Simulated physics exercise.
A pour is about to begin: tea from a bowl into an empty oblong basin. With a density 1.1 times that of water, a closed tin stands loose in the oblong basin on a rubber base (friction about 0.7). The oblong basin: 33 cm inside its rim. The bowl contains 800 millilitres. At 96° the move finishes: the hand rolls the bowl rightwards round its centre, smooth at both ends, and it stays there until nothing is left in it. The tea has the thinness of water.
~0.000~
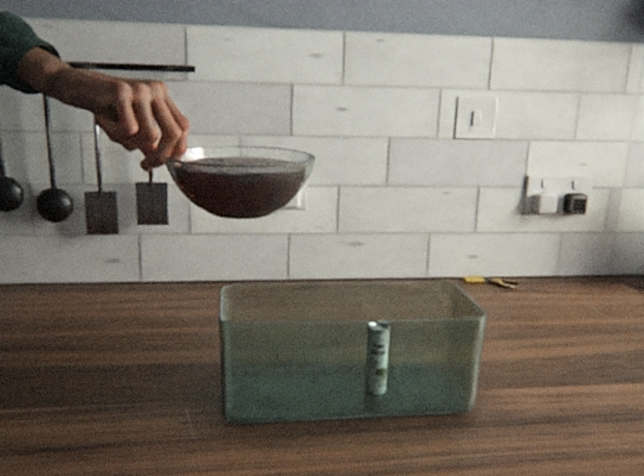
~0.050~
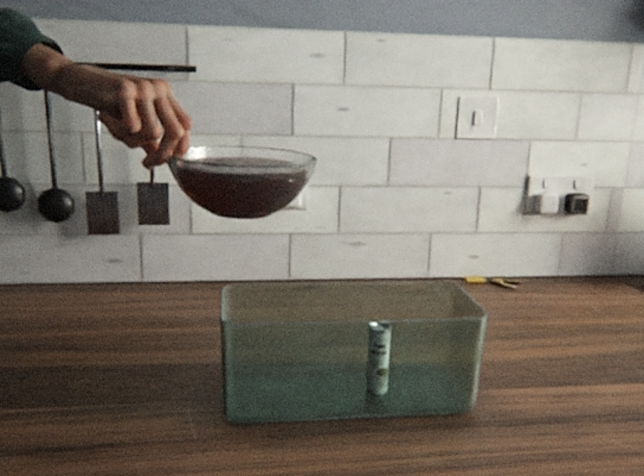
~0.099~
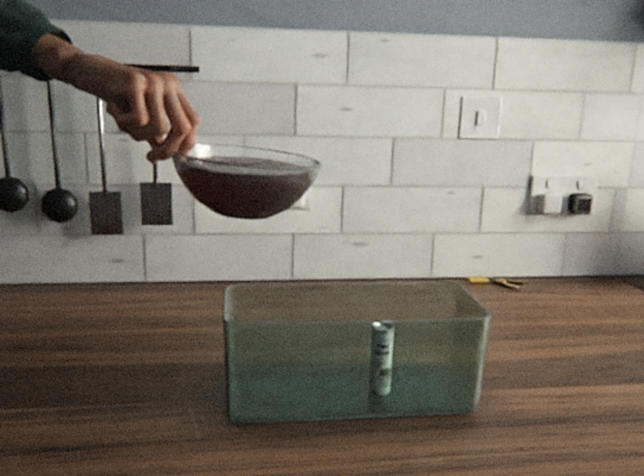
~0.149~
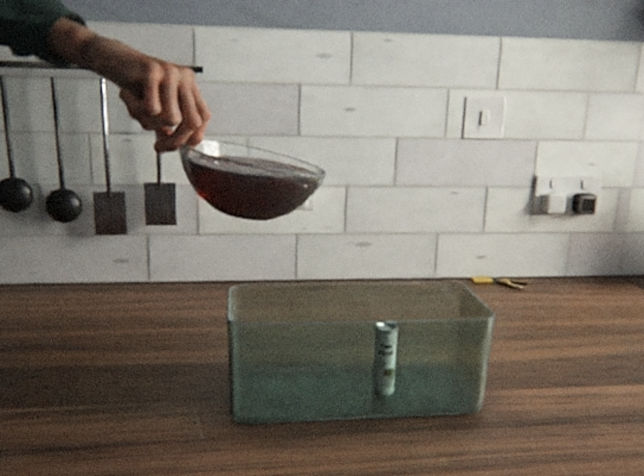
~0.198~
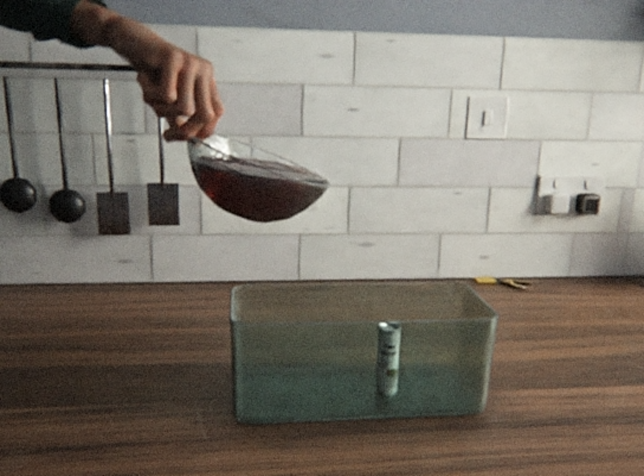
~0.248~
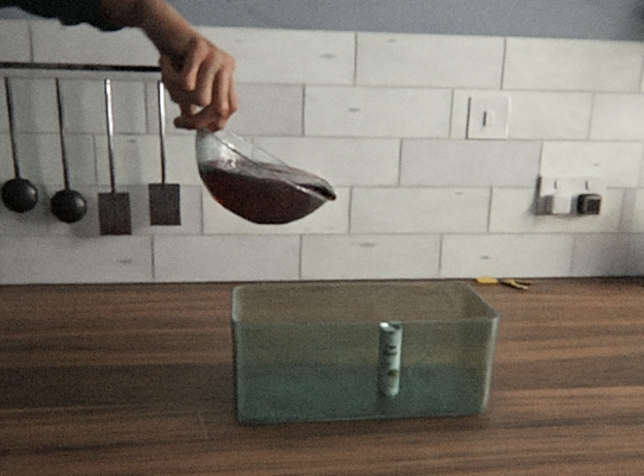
A hand tilting a clear glass bowl of dark liquid rightwards above an oblong basin with a small cylinder standing inside.
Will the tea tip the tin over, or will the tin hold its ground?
It is tipped over.
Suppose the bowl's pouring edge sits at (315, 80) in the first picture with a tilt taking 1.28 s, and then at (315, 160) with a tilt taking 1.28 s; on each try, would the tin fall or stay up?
In the first try it remains standing; in the second it remains standing.
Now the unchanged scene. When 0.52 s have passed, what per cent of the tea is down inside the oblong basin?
I'd estimate some 46 percent of the liquid.
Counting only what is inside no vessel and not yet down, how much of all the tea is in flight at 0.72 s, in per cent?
Roughly 1 per cent.
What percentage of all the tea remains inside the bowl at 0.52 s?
At that time about 10 in a hundred parts are still held.
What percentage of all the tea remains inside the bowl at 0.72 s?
Around 0 in a hundred.
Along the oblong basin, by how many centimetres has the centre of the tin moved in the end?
It finishes around 3.5 cm from where it began.
By 0.52 s the tilt is 86° and 10 per cent is still to pour; the tin stands where it began.
By 0.72 s the tilt is 96° and 0 per cent is still to pour; the tin leans 11°.
By 0.93 s the tilt is 96° and 0 per cent is still to pour; the tin leans 18°.
By 1.16 s the tilt is 96° and 0 per cent is still to pour; the tin lies on its side.
At rest the tin lies on its side.
